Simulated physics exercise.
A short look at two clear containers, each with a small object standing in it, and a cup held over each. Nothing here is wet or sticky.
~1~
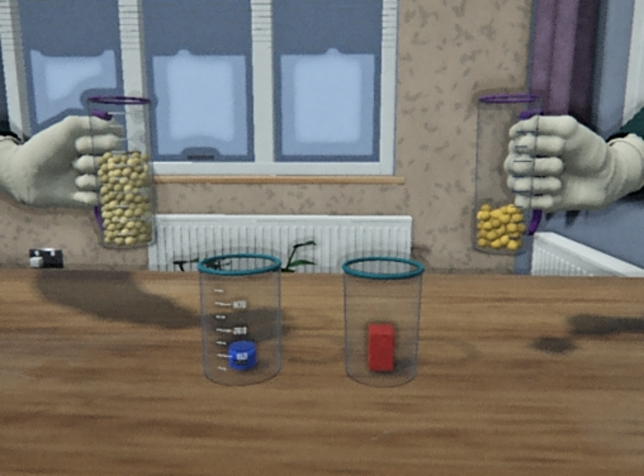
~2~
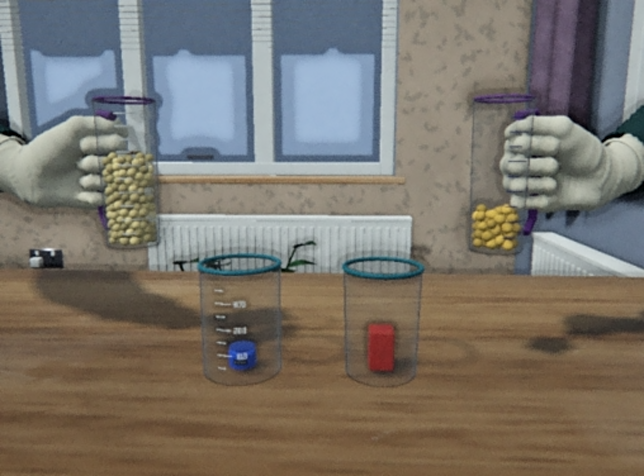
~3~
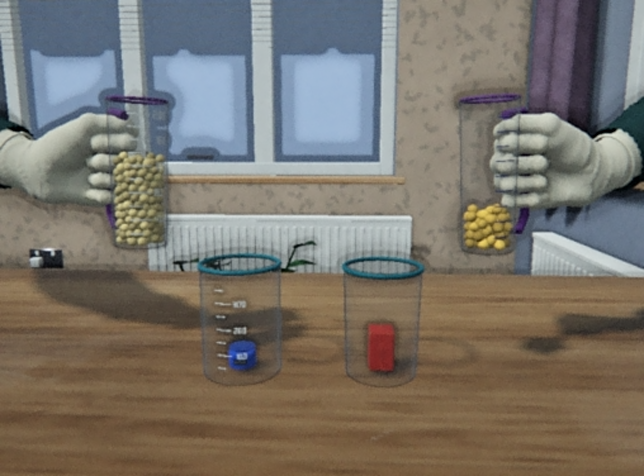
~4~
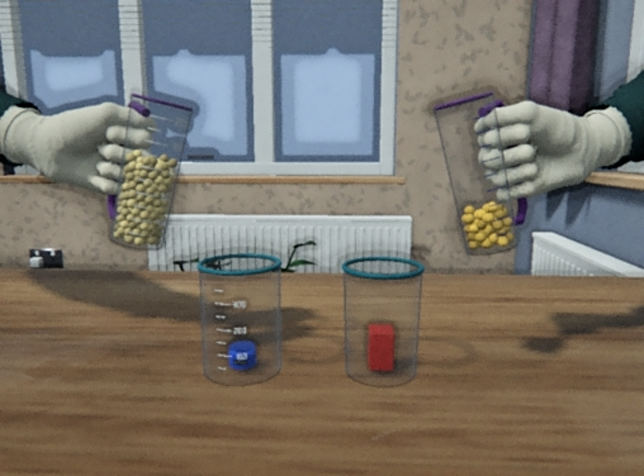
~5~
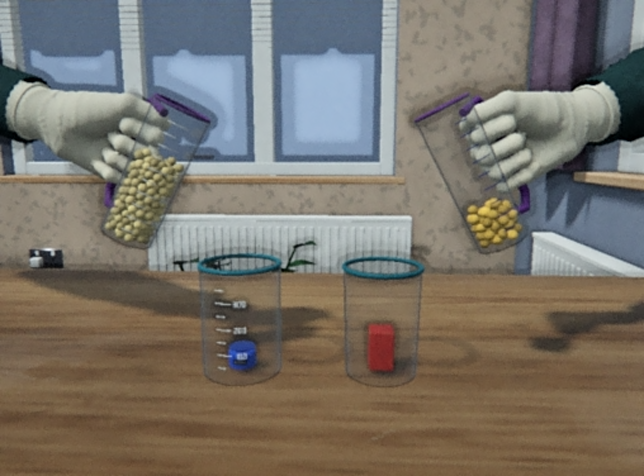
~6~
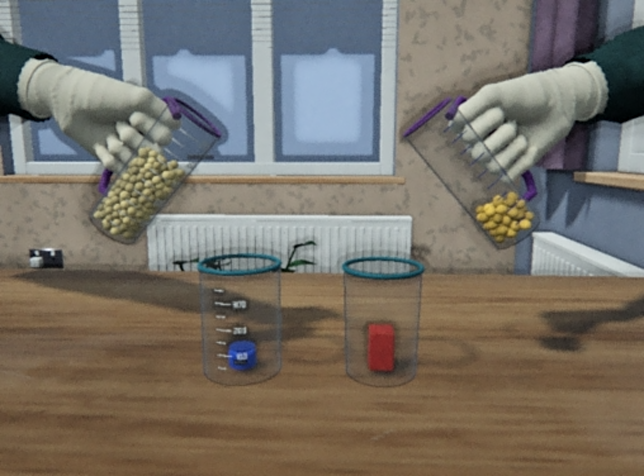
The footage shows two gloved hands holding cups of pale beans and yellow pieces above clear containers with a blue object and a red block inside; the hands move slightly inward, then steadily tilt both cups toward each other.
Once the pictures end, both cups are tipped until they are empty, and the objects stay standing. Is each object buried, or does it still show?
Left thing is covered over, right thing remains in view above the fill.
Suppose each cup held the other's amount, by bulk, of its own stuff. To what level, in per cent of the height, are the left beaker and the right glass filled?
Left about 20, right about 55.
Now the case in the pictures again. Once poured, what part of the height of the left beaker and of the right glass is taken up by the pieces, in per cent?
Left about 40, right about 25.
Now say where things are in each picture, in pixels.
Small canister in the left beaker at (243, 355), a quarter of its height or less; left cup at (125, 174), two thirds full of soya beans; small block in the right glass at (381, 348), reaching about a third of the way up; right cup at (504, 176), a quarter full of puffed corn balls, in the first picture.
Left cup at (129, 174), upright; right cup at (499, 176), upright, in the second picture.
Left cup at (139, 174), tipped 2°; right cup at (488, 176), tipped 2°, in the third picture.
Left cup at (149, 174), tipped 14°; right cup at (478, 176), tipped 14°, in the fourth picture.
Left cup at (154, 174), tipped 27°; right cup at (473, 176), tipped 27°, in the fifth picture.
Small canister in the left beaker at (243, 355); left cup at (154, 174), tipped 40°; small block in the right glass at (381, 348); right cup at (473, 176), tipped 40°, in the sixth picture.
Then, 0.47 s past the last view, left beaker empty, all of its cupful still in the cup; right glass empty, all of its cupful still in the cup.
Then, 0.97 s past the last view, left beaker nearly empty, nearly all of its cupful still in the cup; right glass empty, all of its cupful still in the cup.
Then, 1.57 s past the last view, left beaker a third full, none of its cupful still in the cup, one piece on the table; right glass nearly empty, none of its cupful still in the cup.
Finally, left beaker a third full (surface near (242, 325)), one piece on the table; right glass a quarter full (surface near (381, 342)), nothing beside it; the left thing is covered; the right thing is still showing.
